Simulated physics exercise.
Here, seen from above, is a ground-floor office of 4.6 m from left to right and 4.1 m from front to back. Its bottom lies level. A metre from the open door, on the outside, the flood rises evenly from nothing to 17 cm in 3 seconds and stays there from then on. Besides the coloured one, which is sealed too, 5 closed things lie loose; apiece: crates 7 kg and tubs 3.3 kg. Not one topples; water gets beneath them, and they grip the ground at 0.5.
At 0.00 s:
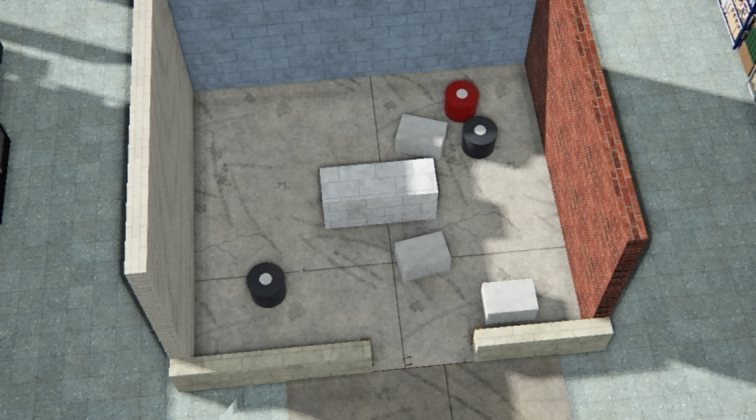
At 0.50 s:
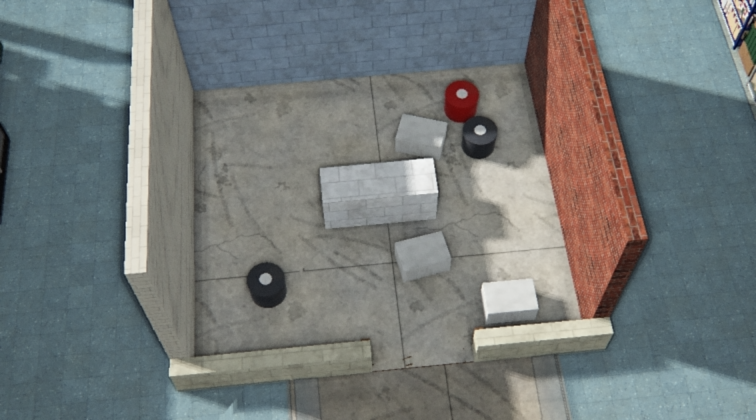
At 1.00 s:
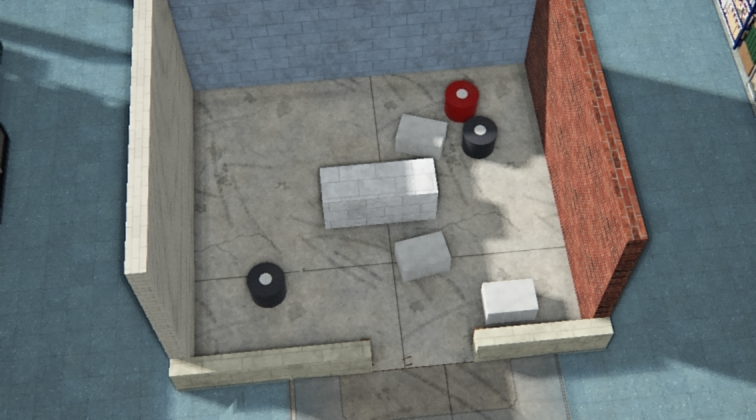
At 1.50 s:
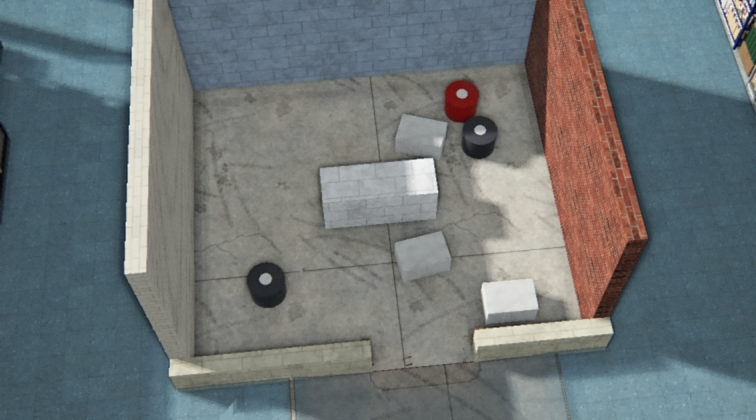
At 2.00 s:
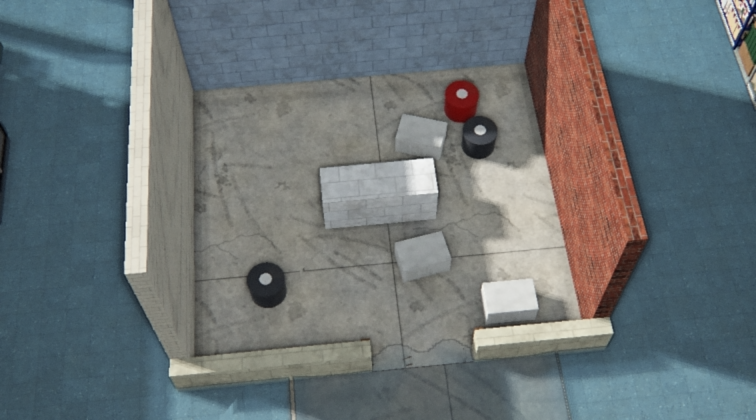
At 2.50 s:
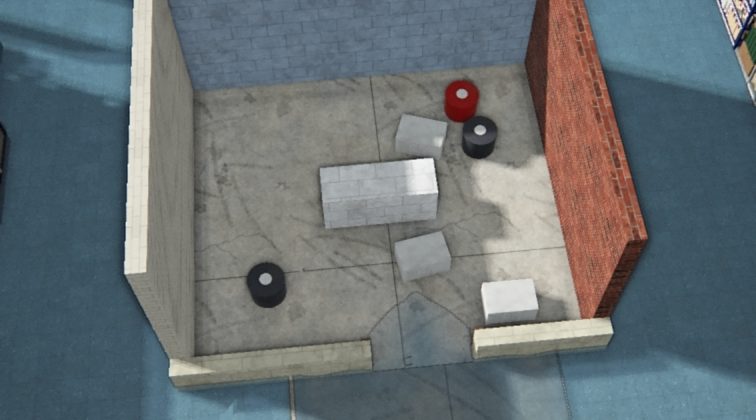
The clip opens on a roofless room seen from above, with pale crates, dark tubs and a red tub around a large block, as the paving outside turns a smoother, deeper blue. Shallow water then creeps through the front doorway and spreads in a small rounded patch, while every object stays still.
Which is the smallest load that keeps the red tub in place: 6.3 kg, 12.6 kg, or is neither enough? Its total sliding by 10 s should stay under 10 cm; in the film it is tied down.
Only 12.6 kg works.
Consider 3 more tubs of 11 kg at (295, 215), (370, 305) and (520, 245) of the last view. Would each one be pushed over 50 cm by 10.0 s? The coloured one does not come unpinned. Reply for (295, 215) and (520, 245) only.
The first comes out below the threshold, the second below the threshold.
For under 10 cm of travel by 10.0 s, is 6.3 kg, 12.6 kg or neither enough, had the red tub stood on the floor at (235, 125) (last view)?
It turns out that the heavier alone succeeds.
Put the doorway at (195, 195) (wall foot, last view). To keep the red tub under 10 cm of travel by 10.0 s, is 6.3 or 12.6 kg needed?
Short version: Only the heavy mass succeeds.
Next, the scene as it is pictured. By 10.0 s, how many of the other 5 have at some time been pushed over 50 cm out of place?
By my count, 3.
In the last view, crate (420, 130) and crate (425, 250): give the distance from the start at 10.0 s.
0 cm and 300 cm respectively.
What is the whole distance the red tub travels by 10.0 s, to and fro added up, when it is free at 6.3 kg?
Close to 80 centimetres all told.
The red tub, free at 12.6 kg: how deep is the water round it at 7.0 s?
Depth: Approx. 2 cm.
After 3.5 s the red tub would be 0 cm from its start with 6.3 kg and 0 cm from its start with 12.6 kg; 0 cm of water round it then.
After 4.5 s the red tub would be 0 cm from its start with 6.3 kg and 0 cm from its start with 12.6 kg; 0 cm of water round it then.
After 7.0 s the red tub would be 1 cm from its start with 6.3 kg and 0 cm from its start with 12.6 kg; 2 cm of water round it then.
After 10.0 s the red tub would be 81 cm from its start with 6.3 kg and 1 cm from its start with 12.6 kg; 6 cm of water round it then.
